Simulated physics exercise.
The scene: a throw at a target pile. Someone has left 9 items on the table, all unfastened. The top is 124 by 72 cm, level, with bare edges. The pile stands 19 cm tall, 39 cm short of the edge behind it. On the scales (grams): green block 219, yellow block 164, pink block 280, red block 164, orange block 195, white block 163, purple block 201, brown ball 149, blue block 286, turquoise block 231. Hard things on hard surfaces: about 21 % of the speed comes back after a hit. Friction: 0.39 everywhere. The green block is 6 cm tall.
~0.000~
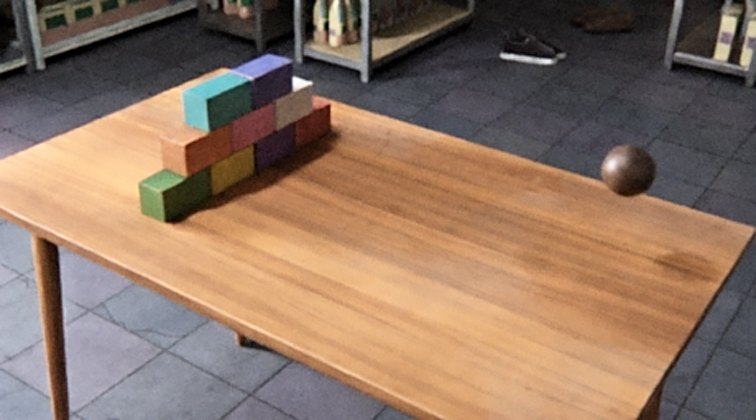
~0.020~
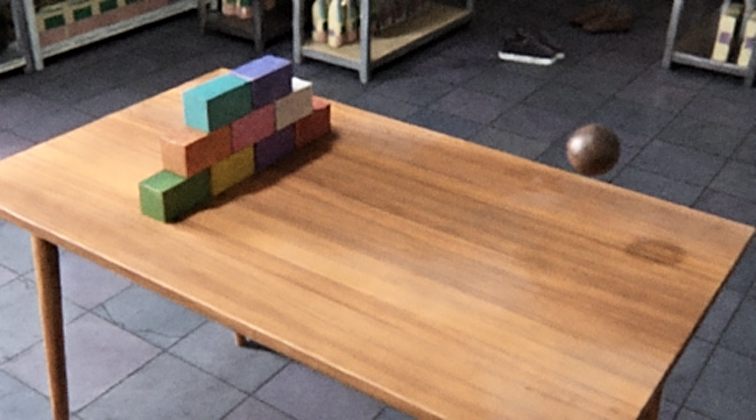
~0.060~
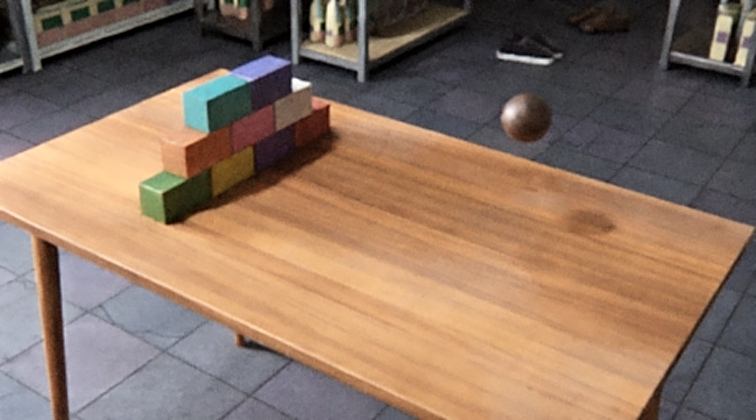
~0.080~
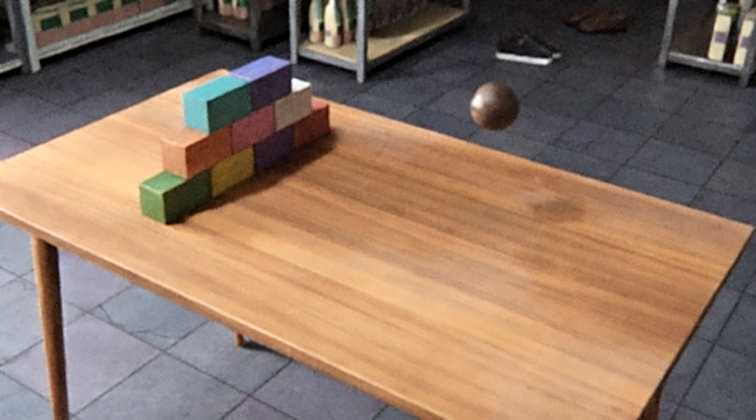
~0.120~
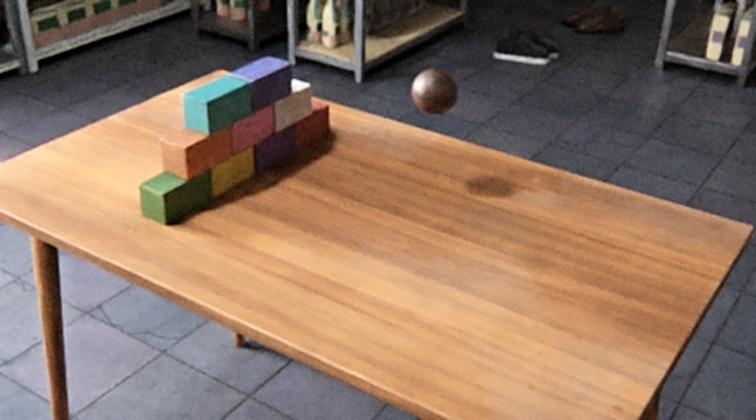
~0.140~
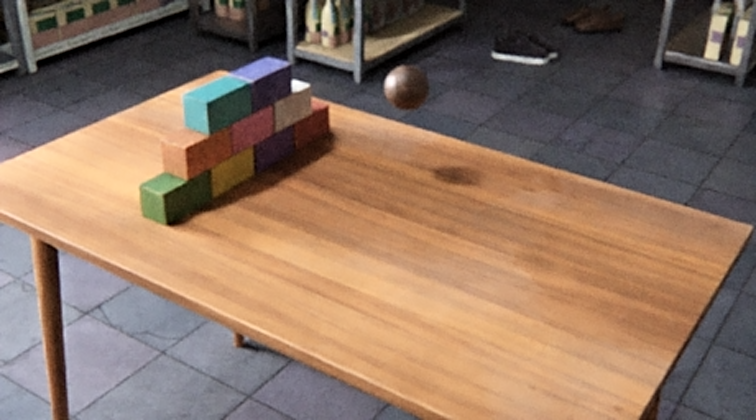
A brown ball moves through the air from right to left above a wooden table, rising slightly as its shadow slides across the top below it. The table stands on a grey tiled floor in a room with shelves and shoes behind, seen from above by a still camera. At the left, stacked green, yellow, red, orange, pink, purple, white, turquoise and blue blocks stay motionless.
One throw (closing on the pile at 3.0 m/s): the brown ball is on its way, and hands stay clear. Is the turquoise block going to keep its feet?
The turquoise block stays upright.
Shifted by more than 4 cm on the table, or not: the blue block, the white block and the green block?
The blue block gets shifted; the white block ends elsewhere; the green block holds its spot.
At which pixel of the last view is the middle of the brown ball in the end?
Near (216, 67).
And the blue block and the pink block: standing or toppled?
The blue block tips over; the pink block is still upright.
After 0.24 s, brown ball near (305, 91); white block leaning 7°; blue block leaning 5°.
After 0.34 s, brown ball near (269, 82); white block leaning 25°; blue block leaning 9°.
After 0.54 s, brown ball near (227, 74); blue block on its side; white block slid 21 cm.
After 0.74 s, brown ball near (218, 68); blue block on its side; white block slid 21 cm.
At rest (1.3 s), tipped over on the table, blue block; not toppled but over 4 cm from the start, white block; the other 7 in place, give or take 4 cm. Seen from the same camera at the end, turquoise block near (217, 105).
